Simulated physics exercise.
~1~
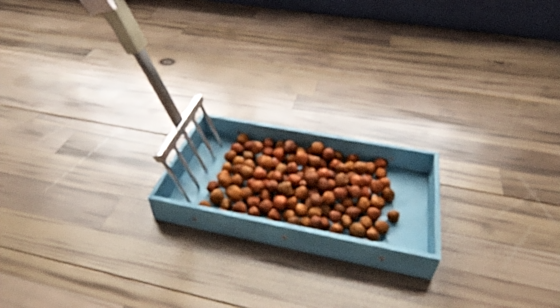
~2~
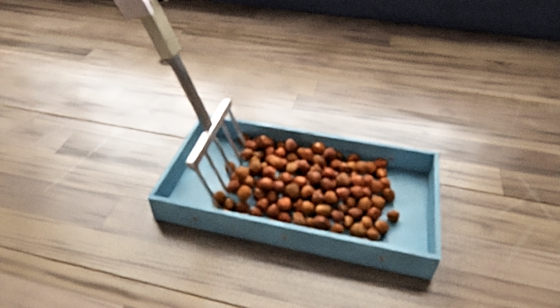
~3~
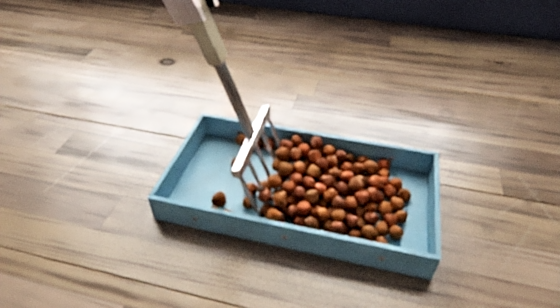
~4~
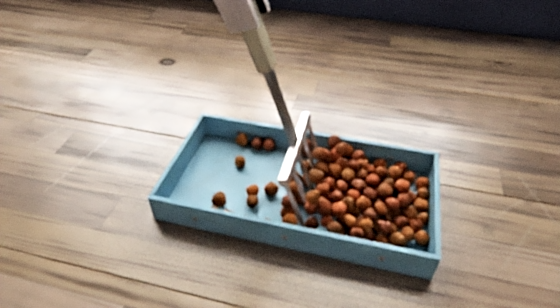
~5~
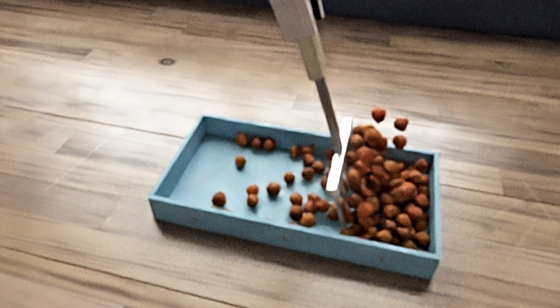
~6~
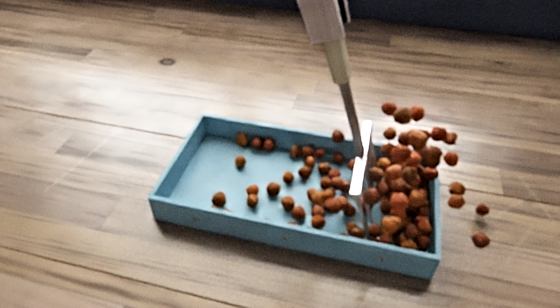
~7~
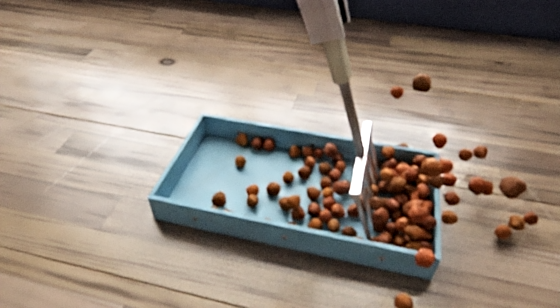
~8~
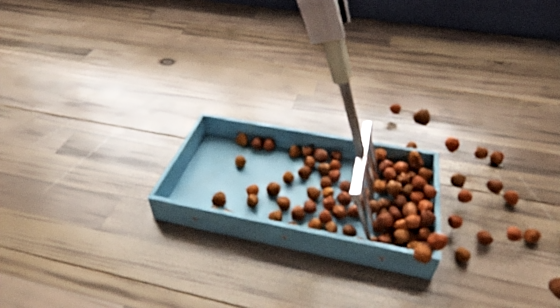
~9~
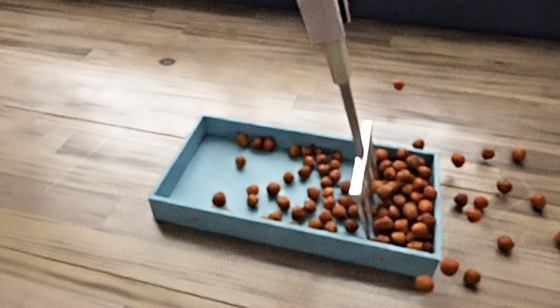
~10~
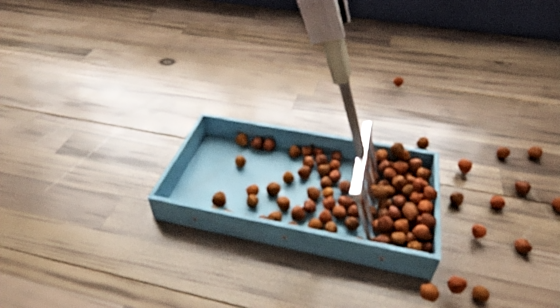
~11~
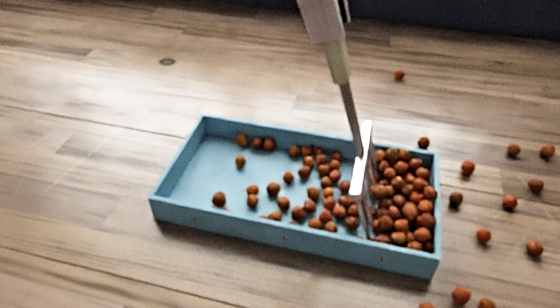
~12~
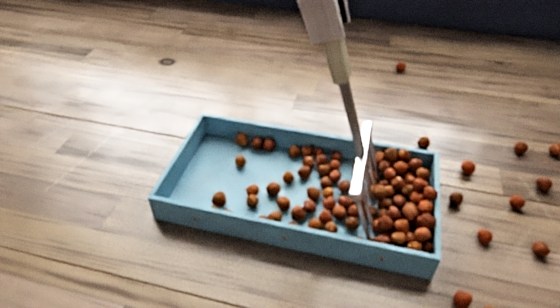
A pronged metal fork on a pale handle sweeps to the right through a heap of brown hazelnuts in a shallow blue tray on a wooden surface. It pushes most of the nuts ahead of it, while a few slip behind and stay scattered across the cleared part. As the load crowds against the right end, nuts pile up and burst over the rim. The fork stops just short of that wall while the spilled nuts fly, drop and roll outward. Finally, most nuts rest in the tray, packed at the right, with others strewn outside it.
